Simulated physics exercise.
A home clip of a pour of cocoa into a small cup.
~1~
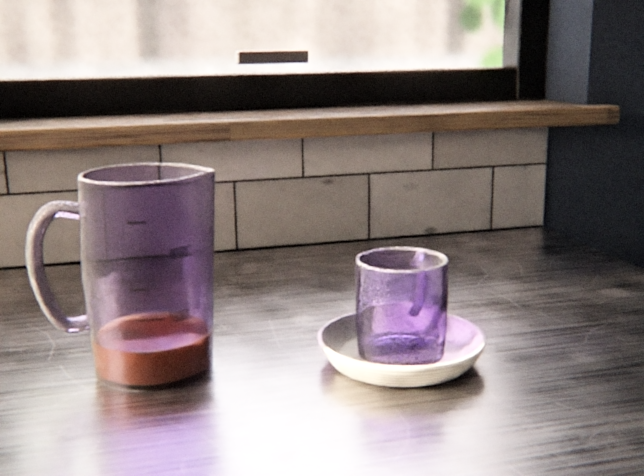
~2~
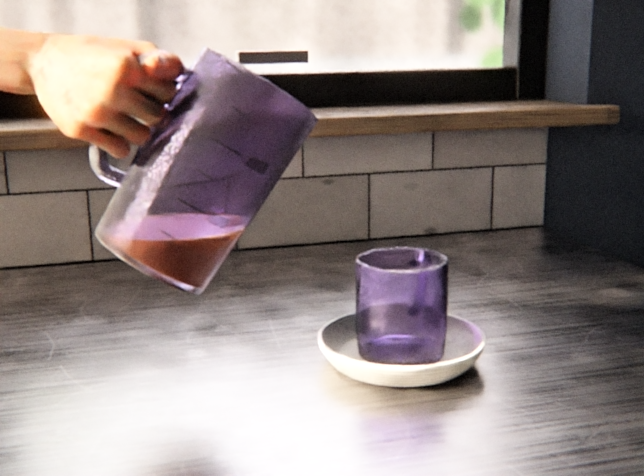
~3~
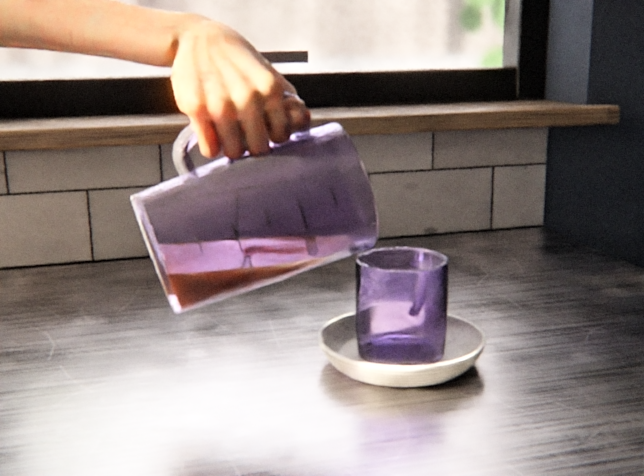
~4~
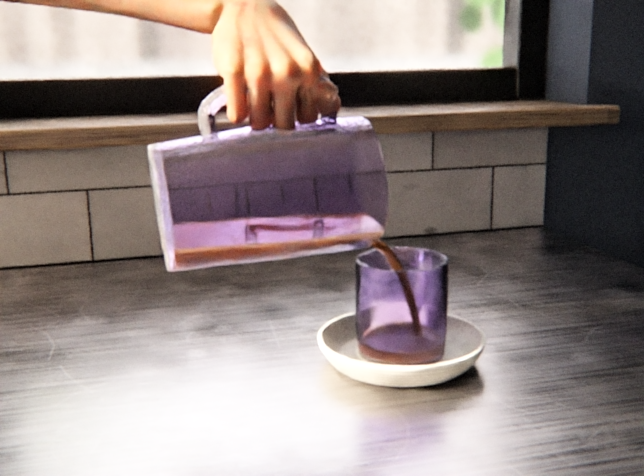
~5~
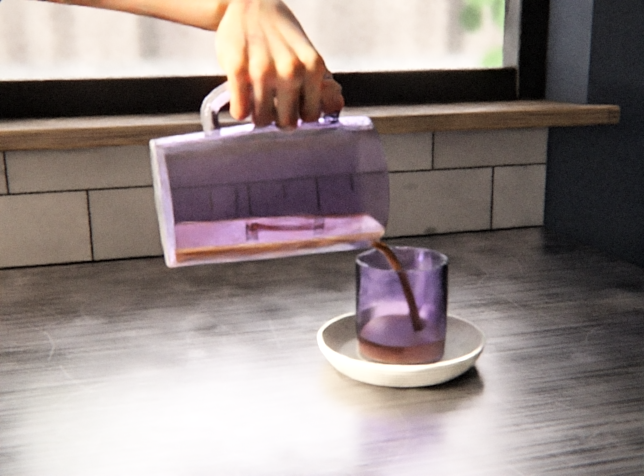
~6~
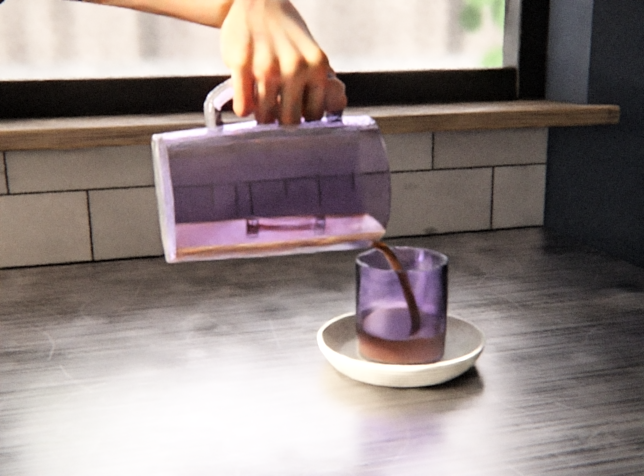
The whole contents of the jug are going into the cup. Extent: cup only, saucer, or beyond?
Cup only.
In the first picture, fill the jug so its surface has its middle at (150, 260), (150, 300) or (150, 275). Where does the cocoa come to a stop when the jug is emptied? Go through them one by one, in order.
In turn: Over both, reaches the saucer, on to the top.
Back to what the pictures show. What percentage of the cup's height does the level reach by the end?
I make it 60 per cent.
Soon after, the cup is about half full; the saucer is dry.
Later, the cup is about two thirds full; the saucer is dry.
In the end, the cup is about two thirds full; the saucer is dry.
